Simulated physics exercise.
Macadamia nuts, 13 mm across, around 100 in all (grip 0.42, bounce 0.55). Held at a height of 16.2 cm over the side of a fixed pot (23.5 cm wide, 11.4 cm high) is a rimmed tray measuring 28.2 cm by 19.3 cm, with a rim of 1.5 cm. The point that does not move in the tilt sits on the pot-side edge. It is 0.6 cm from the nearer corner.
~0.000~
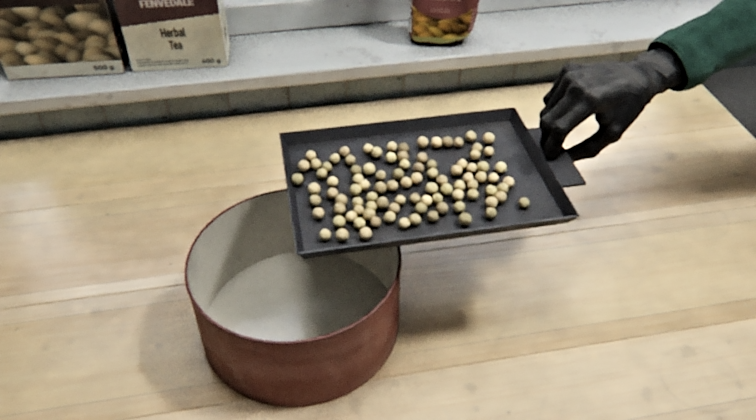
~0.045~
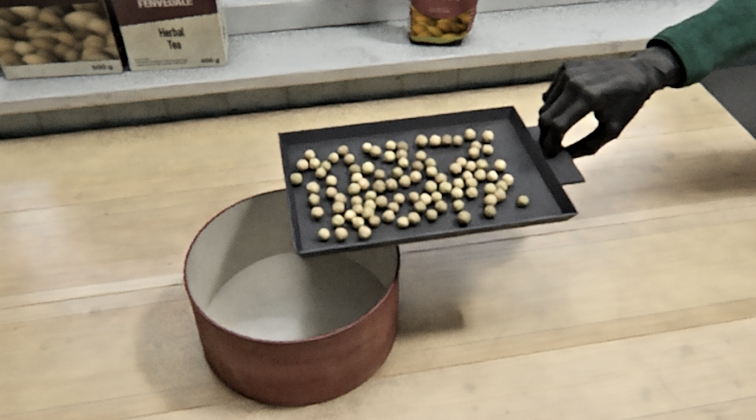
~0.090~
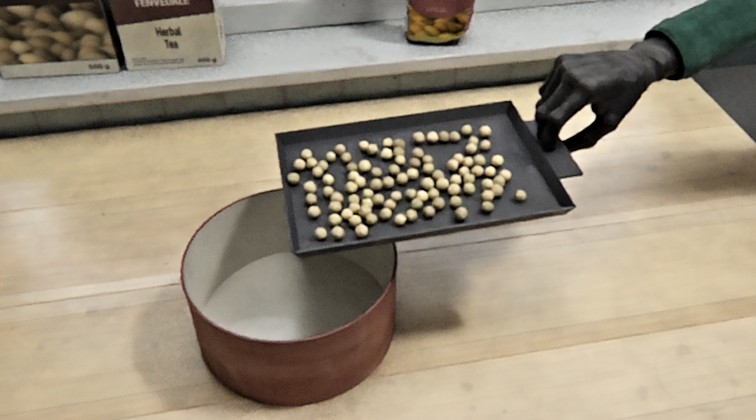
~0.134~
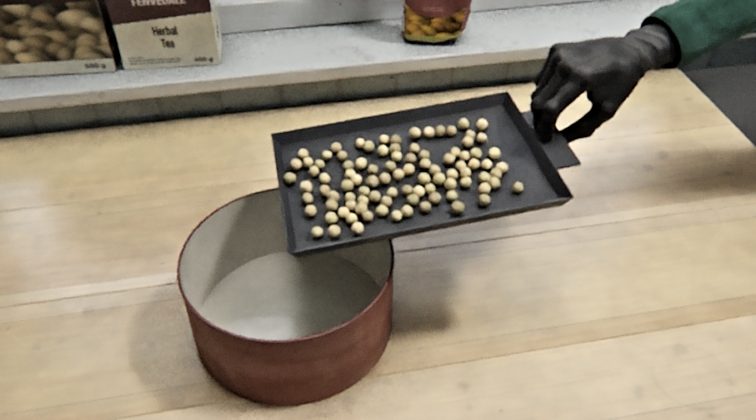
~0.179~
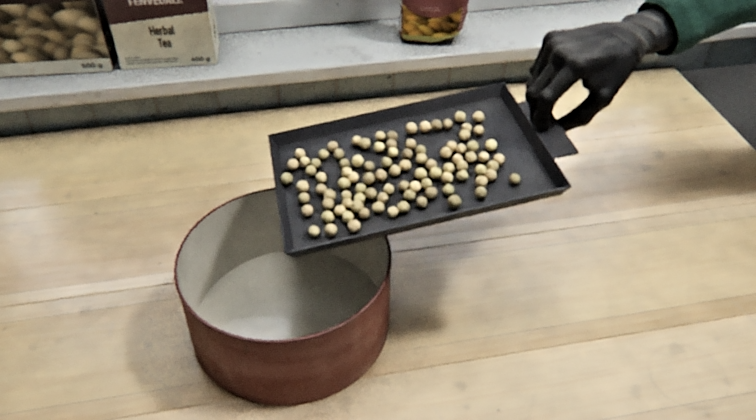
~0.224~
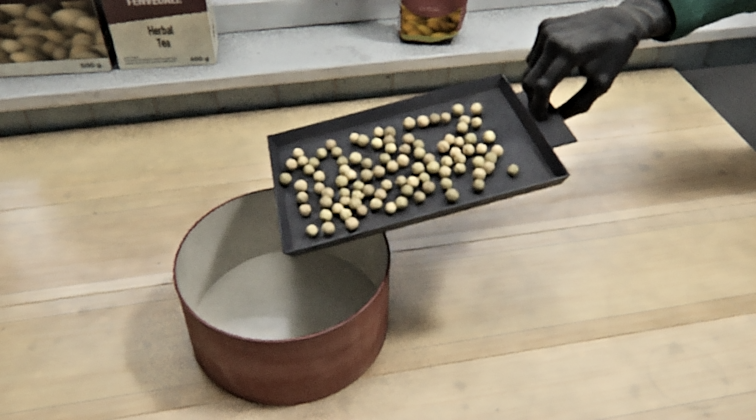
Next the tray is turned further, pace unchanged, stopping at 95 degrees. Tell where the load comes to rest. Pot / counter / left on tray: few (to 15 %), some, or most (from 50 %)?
Pot = most, counter = some, tray = few.
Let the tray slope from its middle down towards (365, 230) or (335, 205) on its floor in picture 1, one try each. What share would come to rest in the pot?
Estimate: Some 95 % and some 100 % respectively.
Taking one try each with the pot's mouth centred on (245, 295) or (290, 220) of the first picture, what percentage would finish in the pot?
About 45 percent the first time and about 100 percent the second.
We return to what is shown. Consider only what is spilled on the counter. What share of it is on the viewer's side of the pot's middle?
About 0 percent of the spill.
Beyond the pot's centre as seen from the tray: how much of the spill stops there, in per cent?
It comes to near 80 percent.
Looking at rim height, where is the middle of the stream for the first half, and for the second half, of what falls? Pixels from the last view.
At roughly (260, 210) first, later on at (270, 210).
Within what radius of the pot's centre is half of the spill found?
I'd say close to 20 centimetres.
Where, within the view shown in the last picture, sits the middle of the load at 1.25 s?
Around (271, 250).
After 0.84 s, tilt 51 degrees; the tray holds 85 %, the pot 5 %.
Then, at 1.25 s, tilt 77 degrees; the tray holds 30 %, the pot 45 %.
After 1.74 s, tilt 95 degrees; the tray holds 0 %, the pot 75 %.
In the end, at 2.2 s, pot 75 %, counter 25 %, tray 0 %.
